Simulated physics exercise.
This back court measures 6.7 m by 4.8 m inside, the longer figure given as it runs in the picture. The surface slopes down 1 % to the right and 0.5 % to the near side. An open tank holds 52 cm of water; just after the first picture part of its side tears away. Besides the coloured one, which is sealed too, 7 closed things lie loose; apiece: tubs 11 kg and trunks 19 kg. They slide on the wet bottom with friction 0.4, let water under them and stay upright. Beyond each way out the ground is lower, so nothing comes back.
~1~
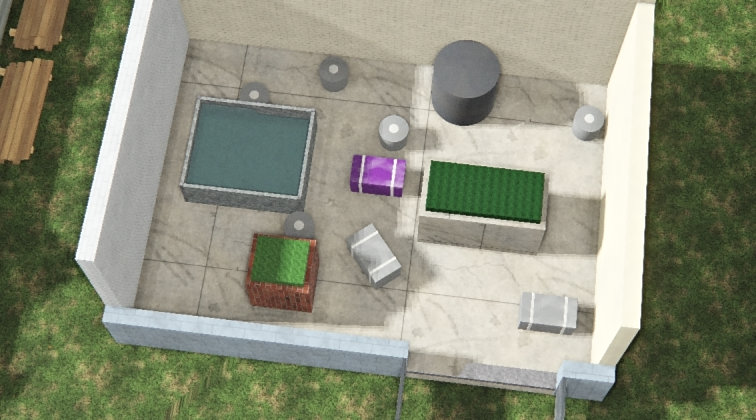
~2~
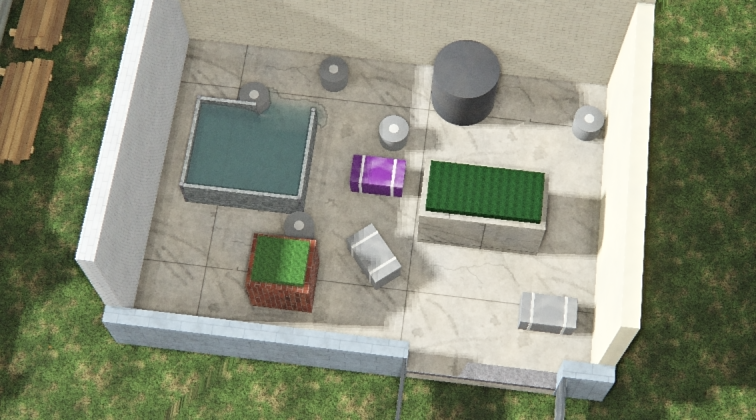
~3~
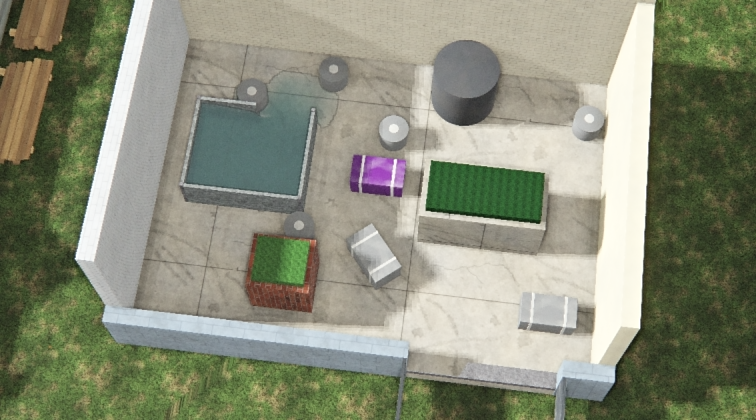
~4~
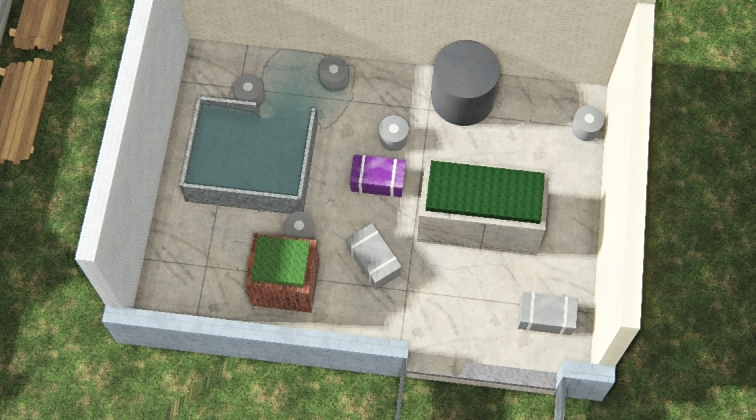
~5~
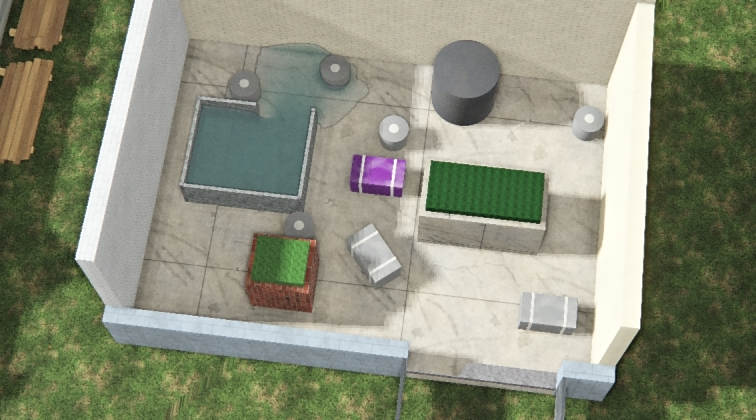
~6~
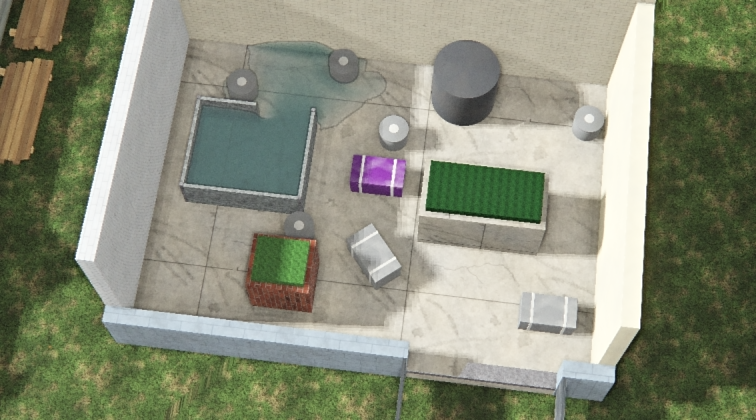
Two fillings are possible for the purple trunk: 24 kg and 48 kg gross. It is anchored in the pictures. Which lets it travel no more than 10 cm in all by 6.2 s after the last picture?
Verdict: Only the larger load is enough.
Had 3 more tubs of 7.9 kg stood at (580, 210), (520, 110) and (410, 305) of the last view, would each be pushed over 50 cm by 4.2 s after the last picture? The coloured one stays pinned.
In turn: Short of it, short of it, less.
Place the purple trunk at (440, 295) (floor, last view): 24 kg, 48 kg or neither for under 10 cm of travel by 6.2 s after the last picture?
Either load holds.
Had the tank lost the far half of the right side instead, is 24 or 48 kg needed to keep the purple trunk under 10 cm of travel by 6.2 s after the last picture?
Then neither weight holds it.
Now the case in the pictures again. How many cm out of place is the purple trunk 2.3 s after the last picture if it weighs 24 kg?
Roughly 5 cm.
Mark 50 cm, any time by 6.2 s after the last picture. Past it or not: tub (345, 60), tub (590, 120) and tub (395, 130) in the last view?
In that order: Over, under, more.
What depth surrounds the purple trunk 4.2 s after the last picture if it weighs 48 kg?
About 5 cm.
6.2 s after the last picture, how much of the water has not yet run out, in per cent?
Some 98 per cent remains.
Then, 0.6 s after the last picture the purple trunk would be 0 cm from its start with 24 kg and 0 cm from its start with 48 kg; 0 cm of water round it then.
Then, 2.3 s after the last picture the purple trunk would be 6 cm from its start with 24 kg and 1 cm from its start with 48 kg; 2 cm of water round it then.
Then, 4.2 s after the last picture the purple trunk would be 64 cm from its start with 24 kg and 1 cm from its start with 48 kg; 5 cm of water round it then.
Then, 6.2 s after the last picture the purple trunk would be 111 cm from its start with 24 kg and 1 cm from its start with 48 kg; 6 cm of water round it then.
